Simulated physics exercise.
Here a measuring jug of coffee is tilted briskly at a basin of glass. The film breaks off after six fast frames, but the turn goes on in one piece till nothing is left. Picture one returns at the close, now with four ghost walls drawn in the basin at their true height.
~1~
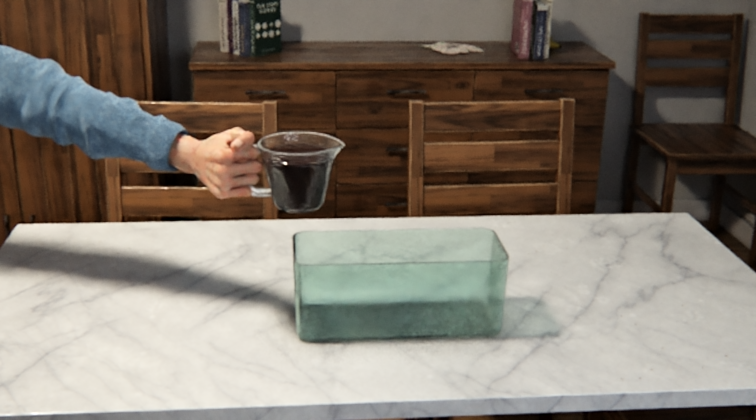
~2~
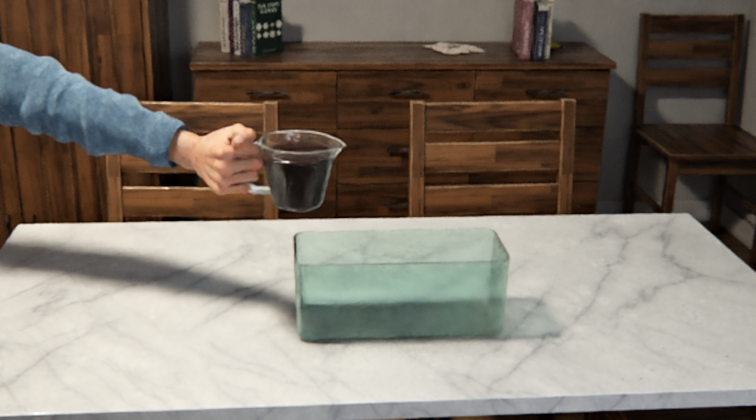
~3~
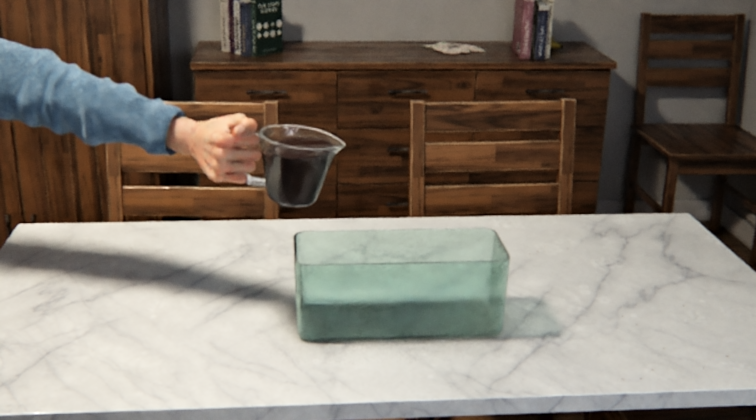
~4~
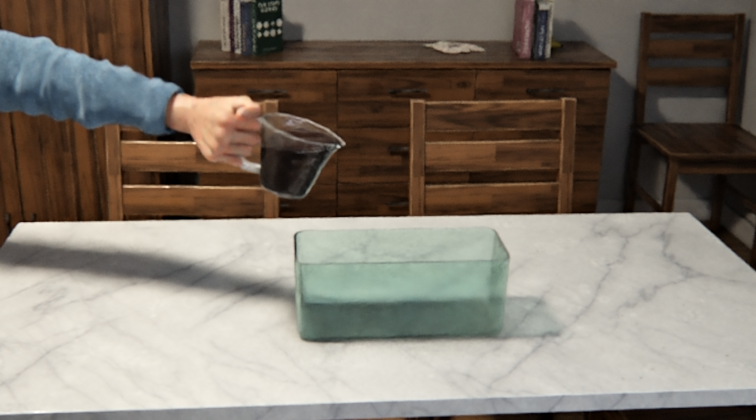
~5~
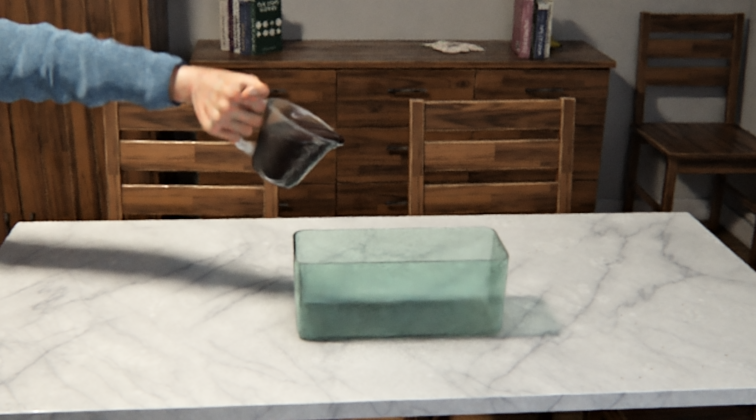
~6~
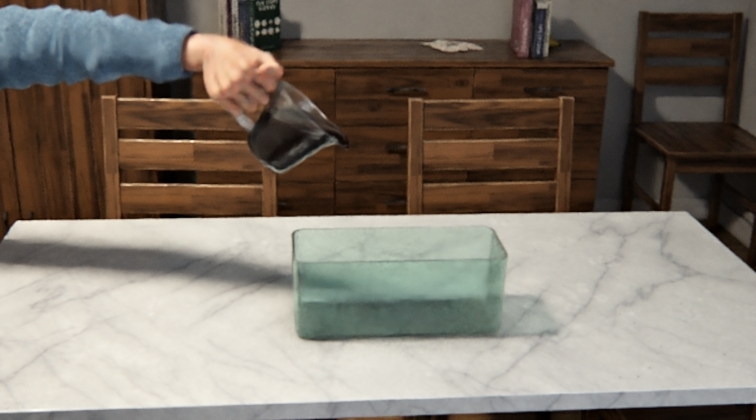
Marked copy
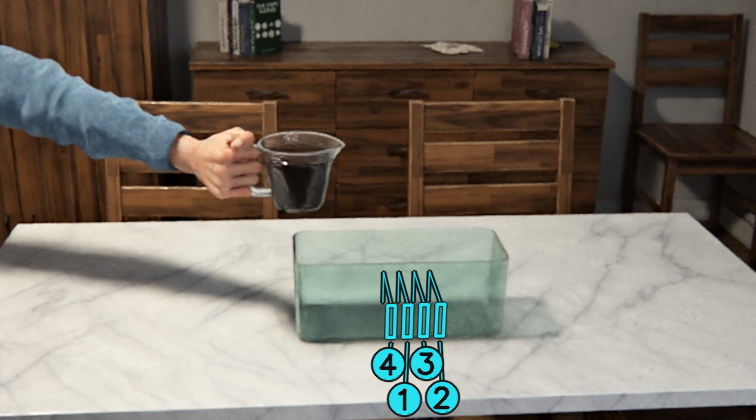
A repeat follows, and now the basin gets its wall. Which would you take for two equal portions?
It is 3.
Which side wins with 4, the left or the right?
The right one.
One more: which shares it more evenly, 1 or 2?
That is slot 1.
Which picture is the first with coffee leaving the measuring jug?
Picture 5.
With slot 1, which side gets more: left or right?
The right side.
On the marked copy, 1 at (407, 342); 2 at (439, 341); 3 at (423, 342); 4 at (391, 343).
If 1 is chosen, about 21 % ends left of the wall and 71 % right of it; 8 % is lost outside.
If 2 is chosen, about 83 % ends left of the wall and 10 % right of it; 6 % is lost outside.
If 3 is chosen, about 52 % ends left of the wall and 42 % right of it; 5 % is lost outside.
If 4 is chosen, about 14 % ends left of the wall and 77 % right of it; 9 % is lost outside.
